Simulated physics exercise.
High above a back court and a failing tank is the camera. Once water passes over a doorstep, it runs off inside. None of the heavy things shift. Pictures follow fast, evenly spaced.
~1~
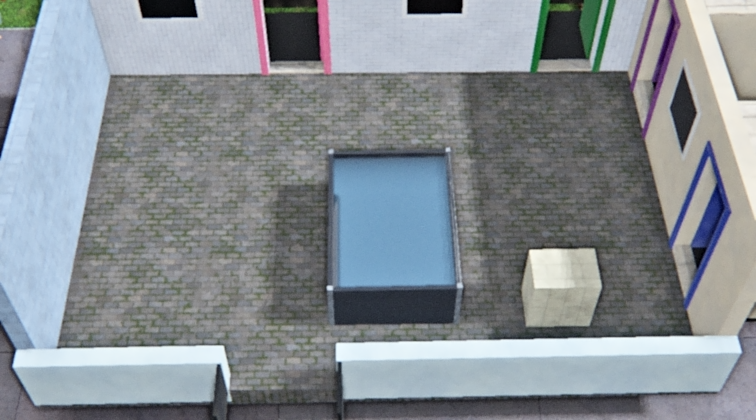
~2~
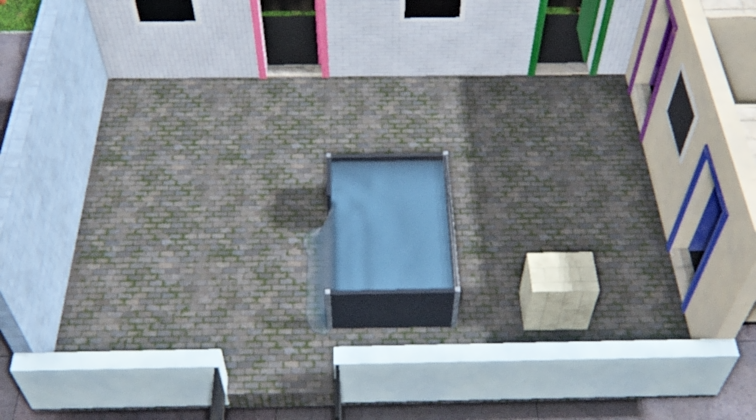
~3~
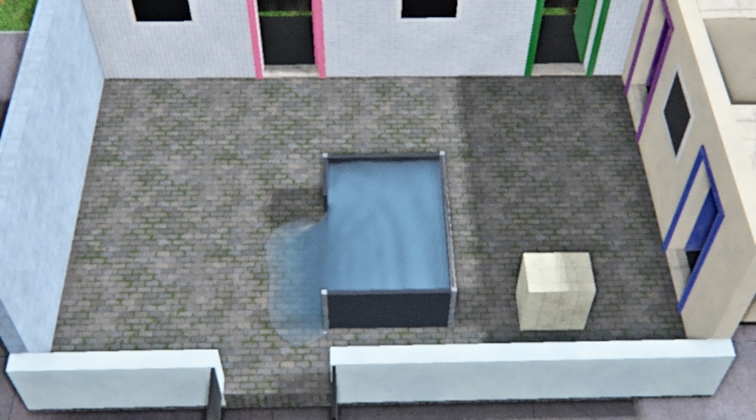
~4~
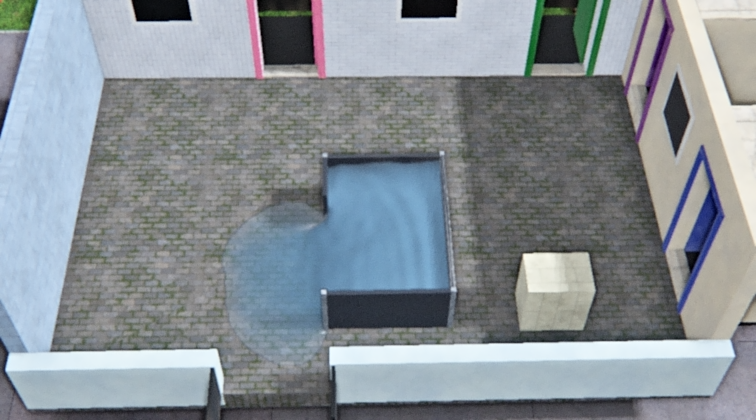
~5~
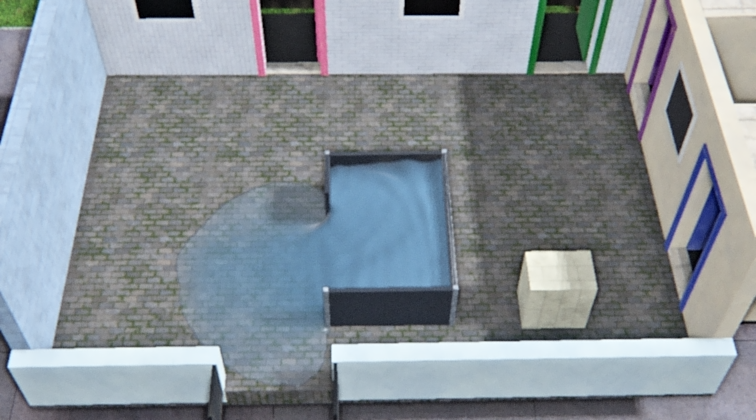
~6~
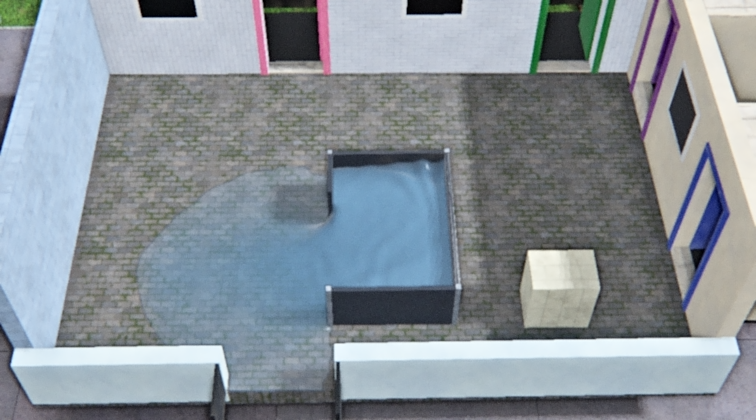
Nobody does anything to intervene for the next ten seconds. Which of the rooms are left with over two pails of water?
I expect the purple door to stay within two buckets; I expect the pink door to go over the limit; I expect the green door to stay within two buckets; I expect the blue door to stay within two buckets.
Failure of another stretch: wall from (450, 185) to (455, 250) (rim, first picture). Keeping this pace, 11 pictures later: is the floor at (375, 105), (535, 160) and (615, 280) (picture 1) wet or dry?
Point by point: Untouched, swamped and swamped.
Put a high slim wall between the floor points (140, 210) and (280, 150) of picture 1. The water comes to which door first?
That is the door marked pink.
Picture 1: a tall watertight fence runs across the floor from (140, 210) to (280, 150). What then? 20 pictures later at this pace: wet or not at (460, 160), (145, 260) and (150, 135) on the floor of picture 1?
Taking the points in turn, they are high and dry, inundated and inundated.
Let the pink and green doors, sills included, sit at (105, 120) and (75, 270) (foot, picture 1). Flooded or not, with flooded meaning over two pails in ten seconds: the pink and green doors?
The pink door takes more, the green door goes over.
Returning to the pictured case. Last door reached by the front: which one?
Answer - the one in blue.
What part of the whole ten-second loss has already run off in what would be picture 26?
Around 30 %.
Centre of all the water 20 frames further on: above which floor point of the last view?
I'd say around (219, 242).
A moment on, water covers 30 % of the floor; the purple door not reached, the pink door not reached, the green door not reached, the blue door not reached.
Next, water covers 30 % of the floor; the purple door not reached, the pink door not reached, the green door not reached, the blue door not reached.
Then, water covers 35 % of the floor; the purple door not reached, the pink door not reached, the green door not reached, the blue door not reached.
Later, water covers 65 % of the floor; the purple door not reached, the pink door over two buckets in, the green door wet at the sill, nothing in, the blue door not reached.
In the end, water covers 85 % of the floor; the purple door wet at the sill, nothing in, the pink door over two buckets in, the green door under two buckets in, the blue door wet at the sill, nothing in.
